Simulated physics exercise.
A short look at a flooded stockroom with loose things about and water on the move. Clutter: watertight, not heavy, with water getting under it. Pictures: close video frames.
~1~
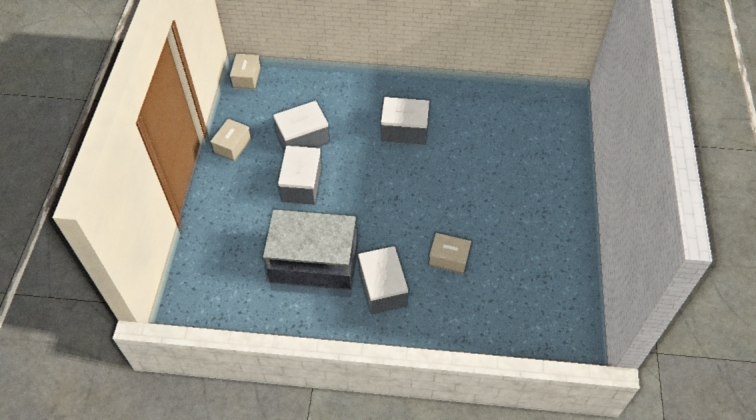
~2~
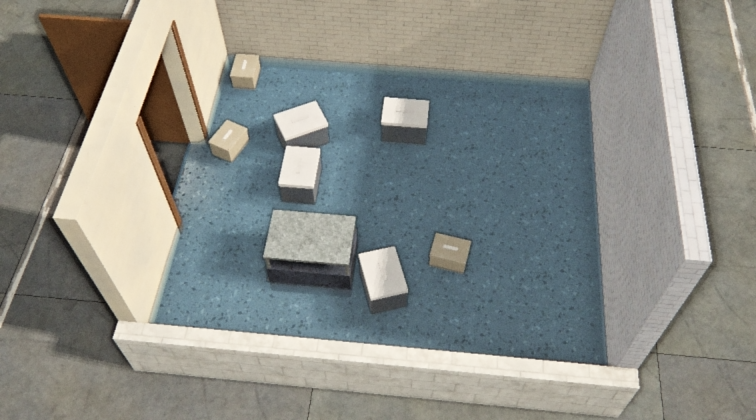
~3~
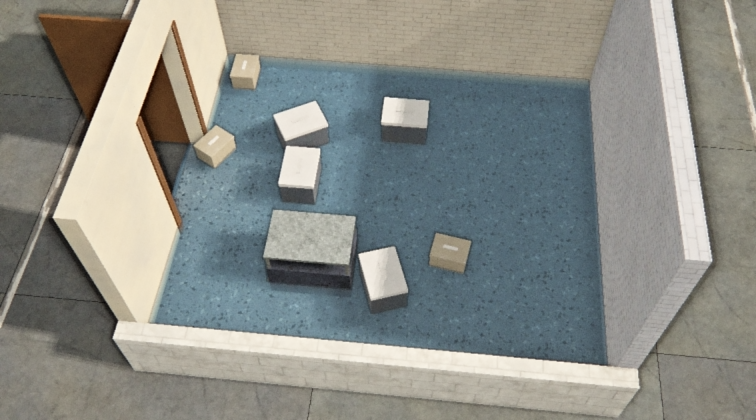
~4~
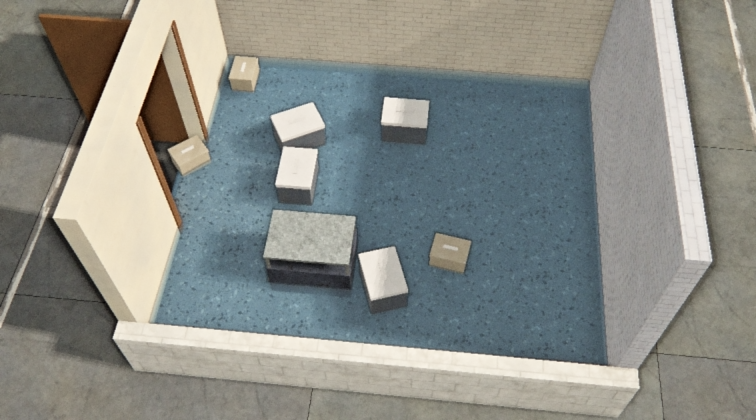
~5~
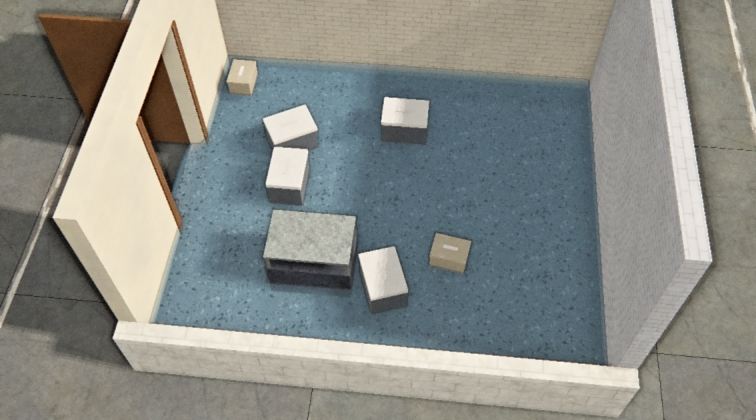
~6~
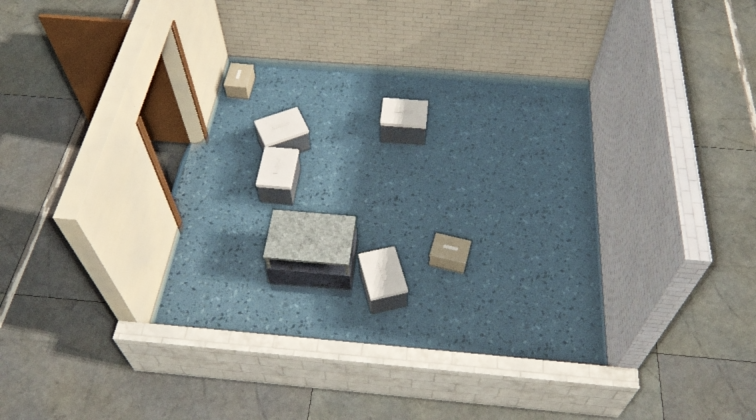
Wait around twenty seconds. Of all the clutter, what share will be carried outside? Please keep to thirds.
What's gone ends up two thirds or over of the lot.
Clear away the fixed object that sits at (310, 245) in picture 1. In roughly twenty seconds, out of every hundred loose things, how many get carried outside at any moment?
Something like 90 percent, roughly.
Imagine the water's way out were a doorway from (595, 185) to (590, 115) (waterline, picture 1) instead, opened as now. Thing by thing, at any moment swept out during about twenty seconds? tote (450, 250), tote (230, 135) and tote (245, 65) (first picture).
Okay, one after another: Departs, then never departs, then never departs.
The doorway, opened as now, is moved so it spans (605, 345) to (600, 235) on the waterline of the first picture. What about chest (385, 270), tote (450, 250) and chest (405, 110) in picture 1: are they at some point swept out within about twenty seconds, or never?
Lost, lost and lost.
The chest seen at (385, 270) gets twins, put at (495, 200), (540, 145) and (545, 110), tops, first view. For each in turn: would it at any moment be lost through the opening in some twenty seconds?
In sequence: Never exits, never exits, never exits.
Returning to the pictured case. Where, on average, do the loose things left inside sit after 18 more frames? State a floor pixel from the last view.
The mean position lies close to (362, 232).
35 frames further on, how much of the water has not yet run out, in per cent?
Roughly 56 in a hundred.
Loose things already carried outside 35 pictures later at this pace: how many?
Total: 5.
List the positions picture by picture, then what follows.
A chest at (299, 166), afloat; a chest at (300, 119), afloat; 0 of 7 have shifted, in the first frame.
A chest at (299, 166) floats; a chest at (300, 119) floats; 0 of 7 have shifted, in the second frame.
A chest at (299, 166), afloat; a chest at (300, 119), afloat; 1 of 7 have shifted, in the third frame.
A chest at (297, 167), afloat, close to its start; a chest at (297, 120), afloat, close to its start; 1 of 7 have shifted, in the fourth frame.
A chest at (287, 167), afloat, close to its start; a chest at (290, 123), afloat, close to its start; 4 of 7 have shifted, in the fifth frame.
A chest at (277, 167) floats, close to its start; a chest at (281, 126) floats, close to its start; 4 of 7 have shifted, in the sixth frame.
A moment on, 1 of 7 are out; 6 afloat.
Next, 4 of 7 are out; 3 afloat.
Later, 5 of 7 are out; 2 afloat.
In the end, 5 of 7 are out; 2 afloat.
